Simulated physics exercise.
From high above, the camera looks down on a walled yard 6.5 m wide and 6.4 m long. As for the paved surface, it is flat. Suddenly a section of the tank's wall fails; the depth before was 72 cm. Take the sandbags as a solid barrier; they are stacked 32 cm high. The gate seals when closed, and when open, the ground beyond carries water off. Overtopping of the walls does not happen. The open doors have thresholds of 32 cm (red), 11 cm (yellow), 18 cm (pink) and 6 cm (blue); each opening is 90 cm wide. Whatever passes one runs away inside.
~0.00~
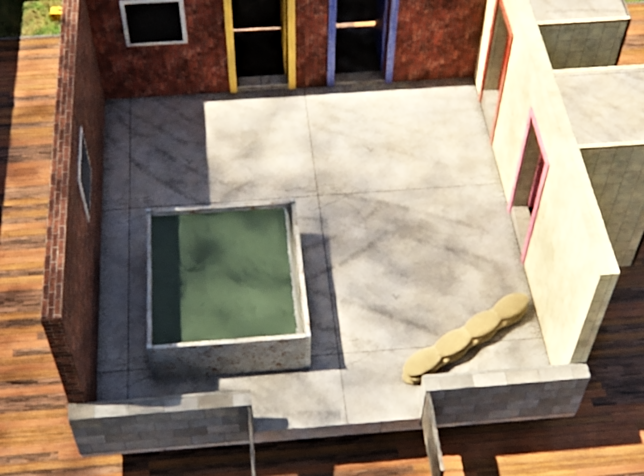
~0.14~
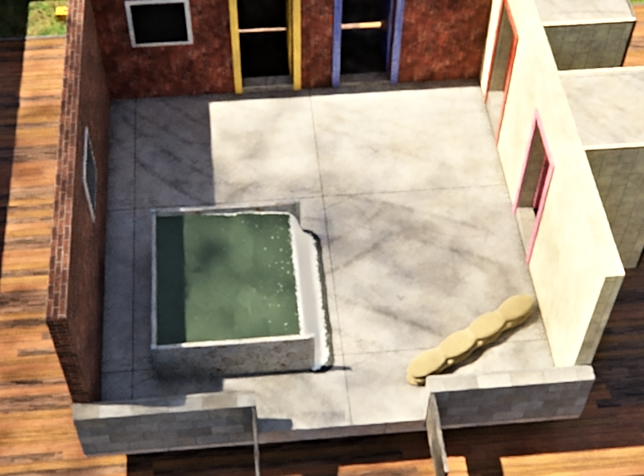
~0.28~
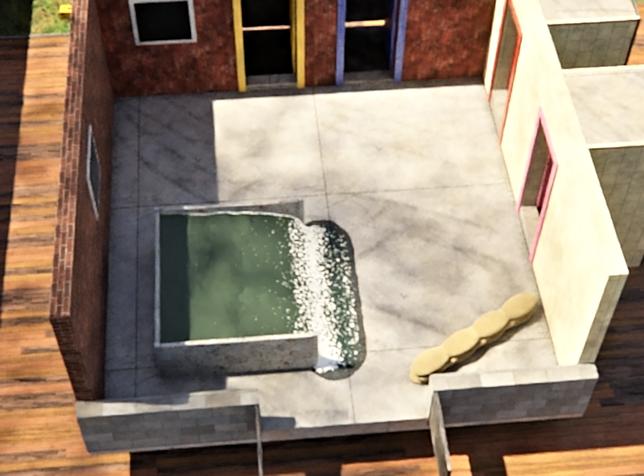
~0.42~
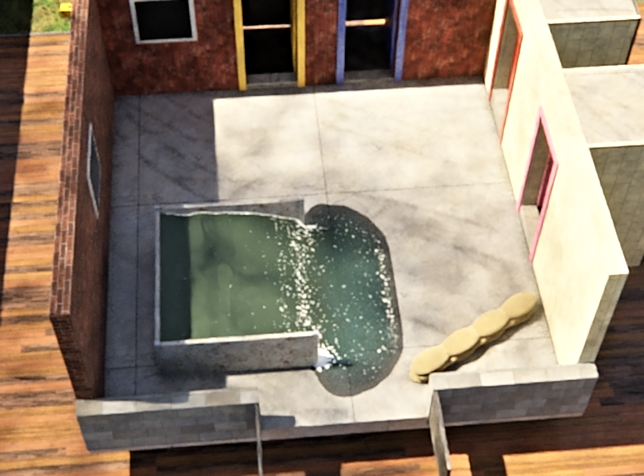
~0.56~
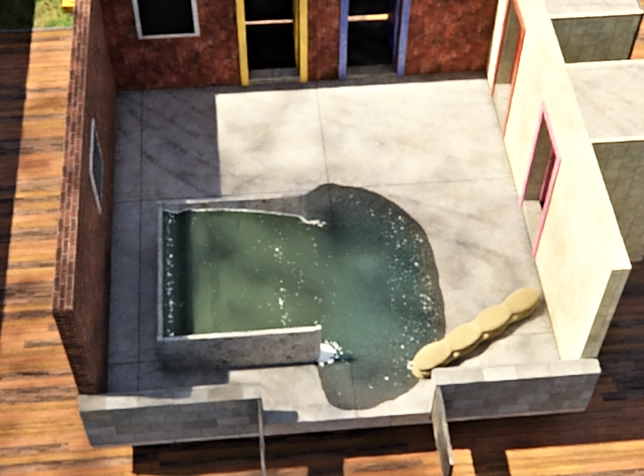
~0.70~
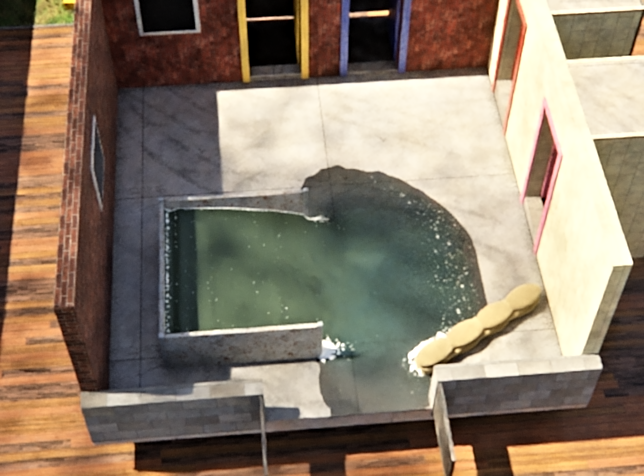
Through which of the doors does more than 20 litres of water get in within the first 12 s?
The red door does not let in more than 20 litres; the yellow door does not let in more than 20 litres; the pink door lets in more than 20 litres; the blue door lets in more than 20 litres.
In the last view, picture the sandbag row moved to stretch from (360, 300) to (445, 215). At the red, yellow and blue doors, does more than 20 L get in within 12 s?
Then, at the red door it's not exceeded, at the yellow door it's not exceeded, at the blue door it's exceeded.
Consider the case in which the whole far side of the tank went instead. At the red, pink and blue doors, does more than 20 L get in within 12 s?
Note: Red short of the mark, pink short of the mark, blue beyond the mark.
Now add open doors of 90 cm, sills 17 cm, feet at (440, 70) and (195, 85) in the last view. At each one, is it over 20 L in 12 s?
The first door gets there and the second falls short.
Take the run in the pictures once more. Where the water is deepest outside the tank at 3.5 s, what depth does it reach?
Some 43 cm deep.
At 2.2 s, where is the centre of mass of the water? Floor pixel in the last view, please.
Close to (373, 269) in the last picture.
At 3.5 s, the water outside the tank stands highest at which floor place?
Look around (481, 71).
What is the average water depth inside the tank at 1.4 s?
About 36 cm.
After 1.4 s water covers 35 % of the floor and is deepest (56 cm) near (532, 269); red door not reached, yellow door not reached, pink door 34 cm at the sill, 11 L in, blue door not reached.
After 2.2 s water covers 45 % of the floor and is deepest (50 cm) near (532, 269); red door 13 cm at the sill, 0 L in, yellow door not reached, pink door 39 cm at the sill, 82 L in, blue door not reached.
After 3.5 s water covers 50 % of the floor and is deepest (43 cm) near (481, 71); red door 14 cm at the sill, 0 L in, yellow door not reached, pink door 28 cm at the sill, 203 L in, blue door 12 cm at the sill, 0 L in.
After 7.0 s water covers 85 % of the floor and is deepest (20 cm) near (119, 99); red door 14 cm at the sill, 0 L in, yellow door 9 cm at the sill, 0 L in, pink door 8 cm at the sill, 224 L in, blue door 11 cm at the sill, 87 L in.
After 12.0 s water covers 95 % of the floor and is deepest (14 cm) near (109, 417); red door 5 cm at the sill, 0 L in, yellow door 6 cm at the sill, 0 L in, pink door 5 cm at the sill, 224 L in, blue door 6 cm at the sill, 111 L in.
